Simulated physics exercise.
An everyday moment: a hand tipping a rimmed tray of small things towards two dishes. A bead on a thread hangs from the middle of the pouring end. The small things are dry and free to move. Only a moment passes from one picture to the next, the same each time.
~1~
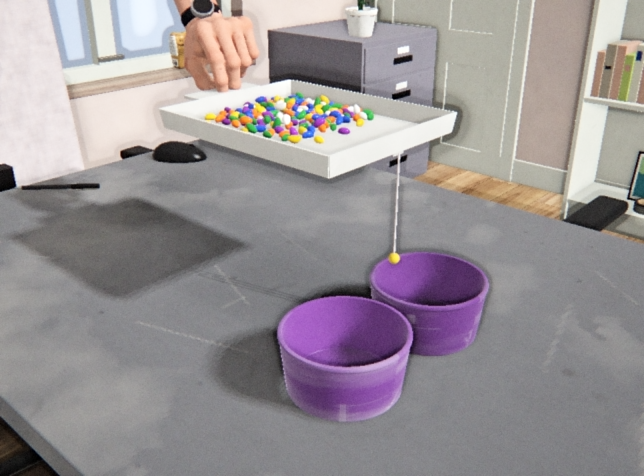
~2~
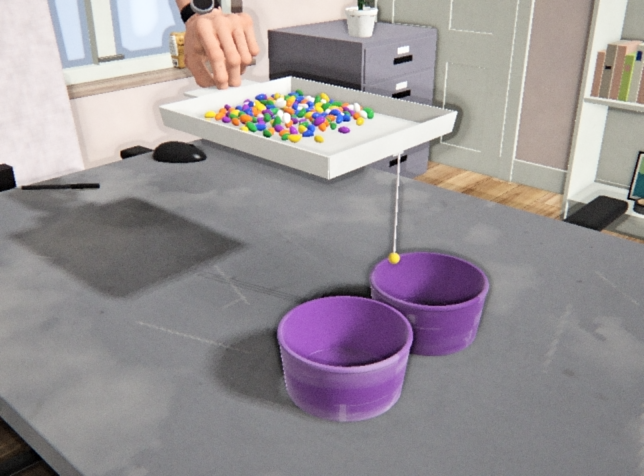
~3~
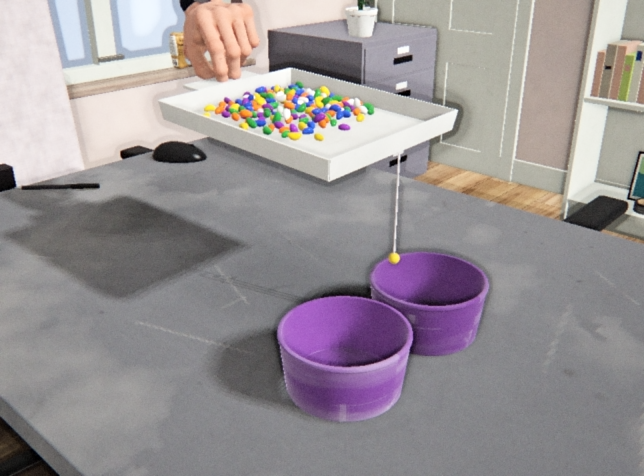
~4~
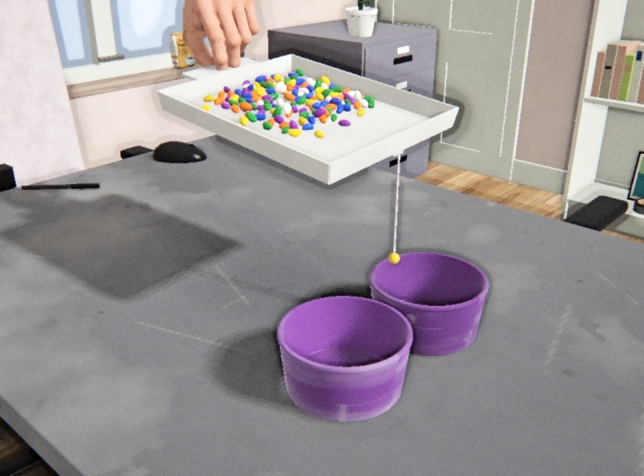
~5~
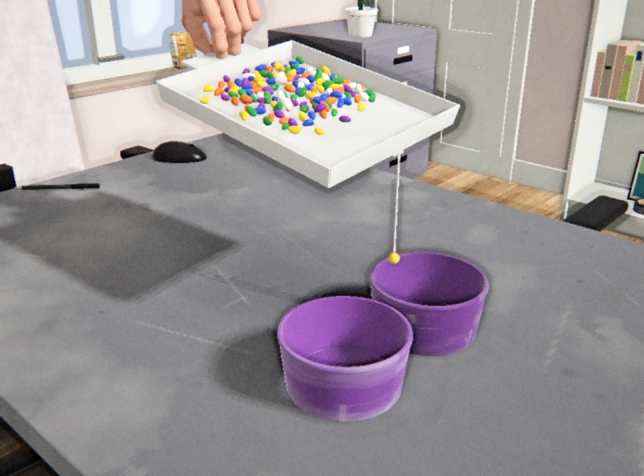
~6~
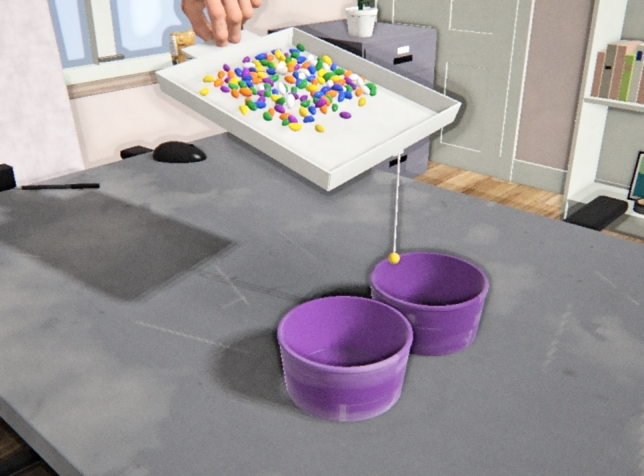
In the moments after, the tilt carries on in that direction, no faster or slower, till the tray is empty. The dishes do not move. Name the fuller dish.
The left-hand one ends fuller.
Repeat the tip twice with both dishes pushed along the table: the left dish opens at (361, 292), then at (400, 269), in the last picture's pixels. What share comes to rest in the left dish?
Roughly 90 per cent, and 10 per cent.
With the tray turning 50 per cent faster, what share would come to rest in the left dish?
Close to 70 per cent.
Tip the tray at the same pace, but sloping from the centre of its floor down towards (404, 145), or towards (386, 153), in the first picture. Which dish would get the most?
In turn: The right-hand dish; the dish on the right.
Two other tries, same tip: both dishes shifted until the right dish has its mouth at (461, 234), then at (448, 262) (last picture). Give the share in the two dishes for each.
Near 10 % and 90 %.
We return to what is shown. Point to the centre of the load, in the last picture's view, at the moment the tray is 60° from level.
Around (344, 144).
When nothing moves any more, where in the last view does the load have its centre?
At about (345, 368).
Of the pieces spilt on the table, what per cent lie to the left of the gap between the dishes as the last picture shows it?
Some 70 per cent.
Soon, tray tipped steeply; nearly all on the tray; a stray few in the right dish; a stray few in the air.
A while on, tray tipped right over; about half on the tray; about a third in the left dish; a stray few in the right dish; a stray few outside both; about a quarter in the air.
Towards the end, tray tipped past a quarter turn; most in the left dish; a stray few in the right dish; a small part outside both.
Finally, tray tipped past a quarter turn; most in the left dish; a stray few in the right dish; a small part outside both.
